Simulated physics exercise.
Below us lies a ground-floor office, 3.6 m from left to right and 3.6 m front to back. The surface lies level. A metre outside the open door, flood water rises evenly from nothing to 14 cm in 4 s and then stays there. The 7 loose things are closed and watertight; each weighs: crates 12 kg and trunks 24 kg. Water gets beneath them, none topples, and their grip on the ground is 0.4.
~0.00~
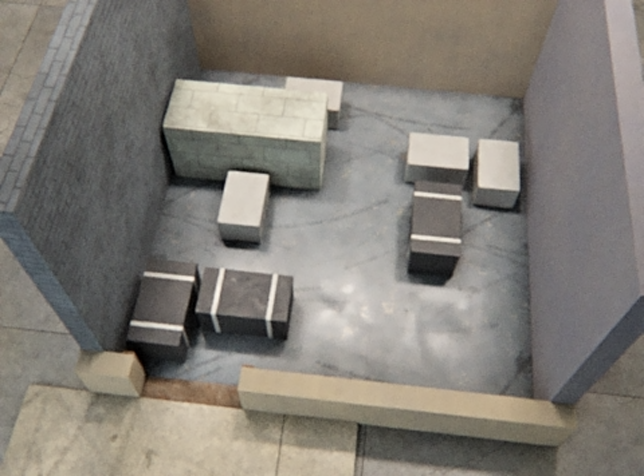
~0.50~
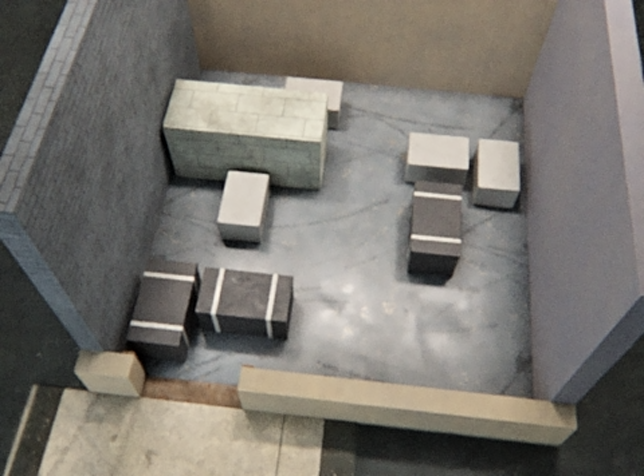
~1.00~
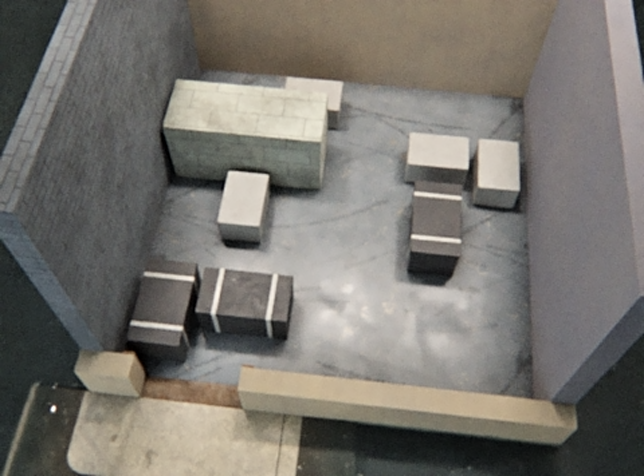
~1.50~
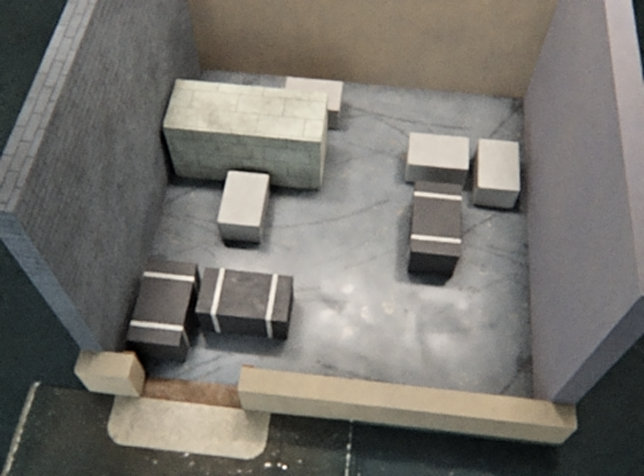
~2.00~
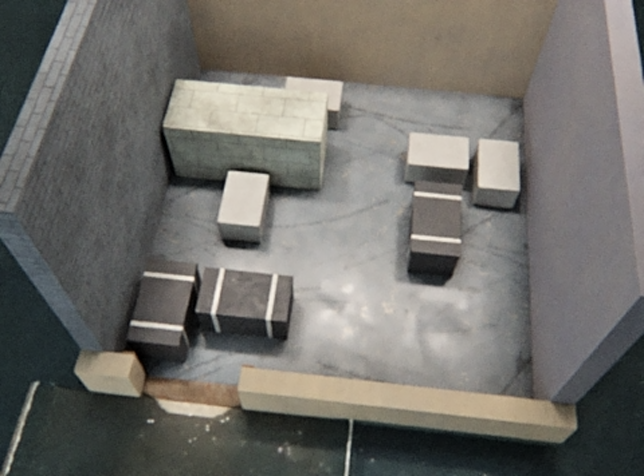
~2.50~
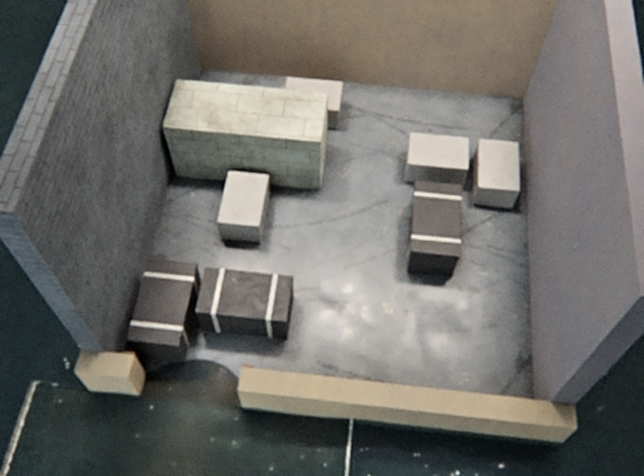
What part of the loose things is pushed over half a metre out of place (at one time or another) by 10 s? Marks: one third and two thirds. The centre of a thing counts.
It is one to two thirds.
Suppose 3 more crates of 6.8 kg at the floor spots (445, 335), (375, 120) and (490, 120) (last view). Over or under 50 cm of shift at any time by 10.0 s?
In that order: More, less, less.
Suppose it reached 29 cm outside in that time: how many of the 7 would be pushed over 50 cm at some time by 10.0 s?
Then 6.
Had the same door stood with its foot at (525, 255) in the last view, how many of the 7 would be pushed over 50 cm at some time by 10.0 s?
In that case 1 of them.
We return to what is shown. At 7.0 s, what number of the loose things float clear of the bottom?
I count 1.
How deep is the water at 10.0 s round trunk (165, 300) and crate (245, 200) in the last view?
Roughly 9 and 6 cm.
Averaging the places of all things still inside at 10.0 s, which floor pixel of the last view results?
At about (370, 199).
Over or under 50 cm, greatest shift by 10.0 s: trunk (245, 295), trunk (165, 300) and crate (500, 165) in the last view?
In that order: More, past it, under.
After 3.5 s 0 of 7 are over 50 cm from their spots; 0 afloat.
After 4.5 s 0 of 7 are over 50 cm from their spots; 0 afloat.
After 7.0 s 2 of 7 are over 50 cm from their spots; 1 afloat.
After 10.0 s 3 of 7 are over 50 cm from their spots, and 3 have been at some point; 1 afloat.
